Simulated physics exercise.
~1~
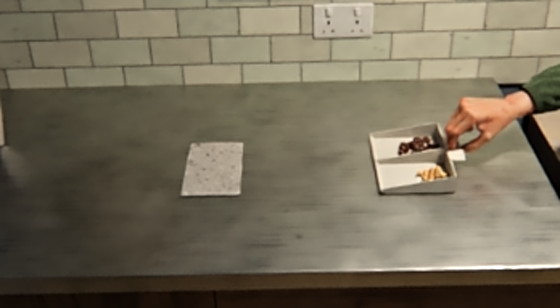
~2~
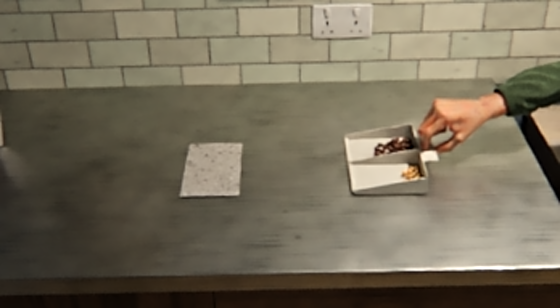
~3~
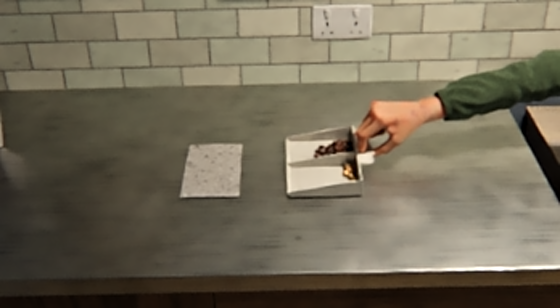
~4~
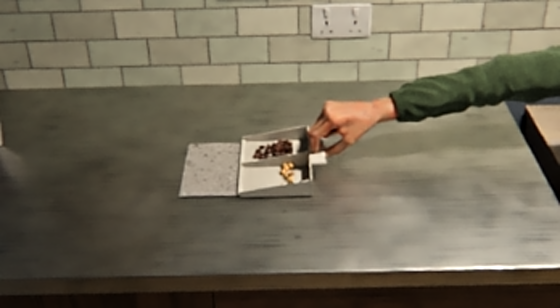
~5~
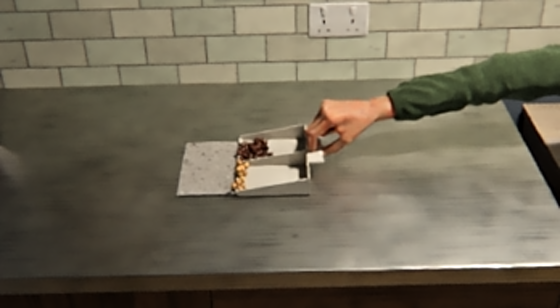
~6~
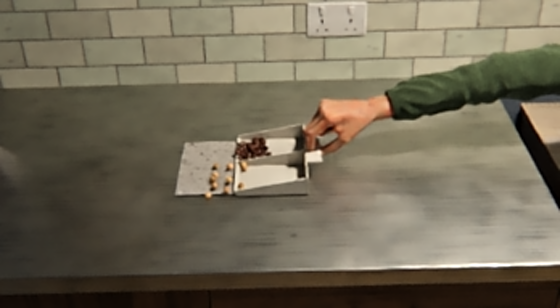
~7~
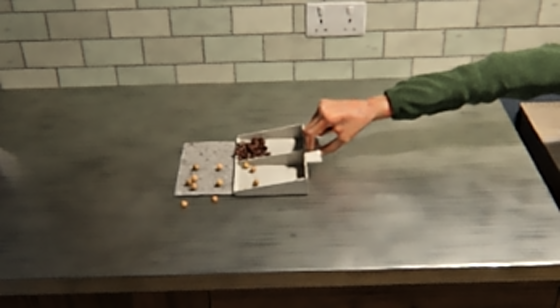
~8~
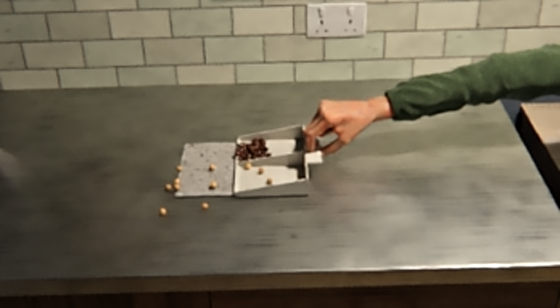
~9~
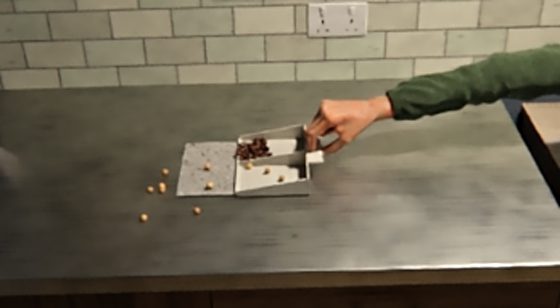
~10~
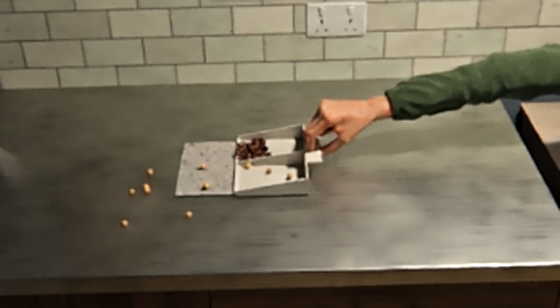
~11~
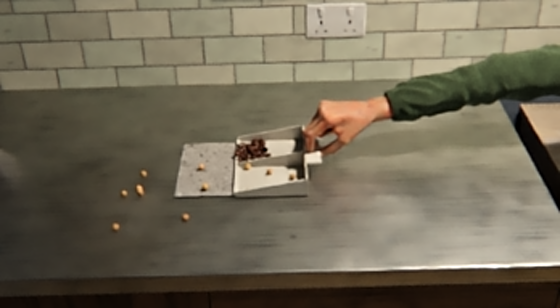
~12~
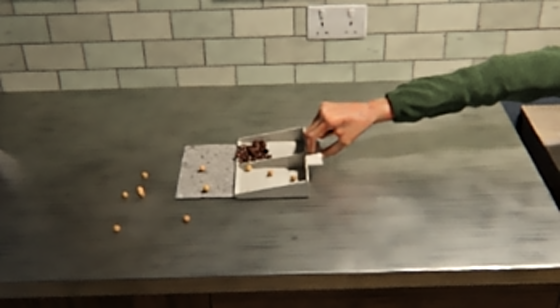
On a dark countertop by a tiled wall, a hand pushed a divided tray left until it hit a speckled slab and stopped. Many of the yellowish pieces in front spilled across the slab and counter, while the dark ones slid forward but stayed inside.
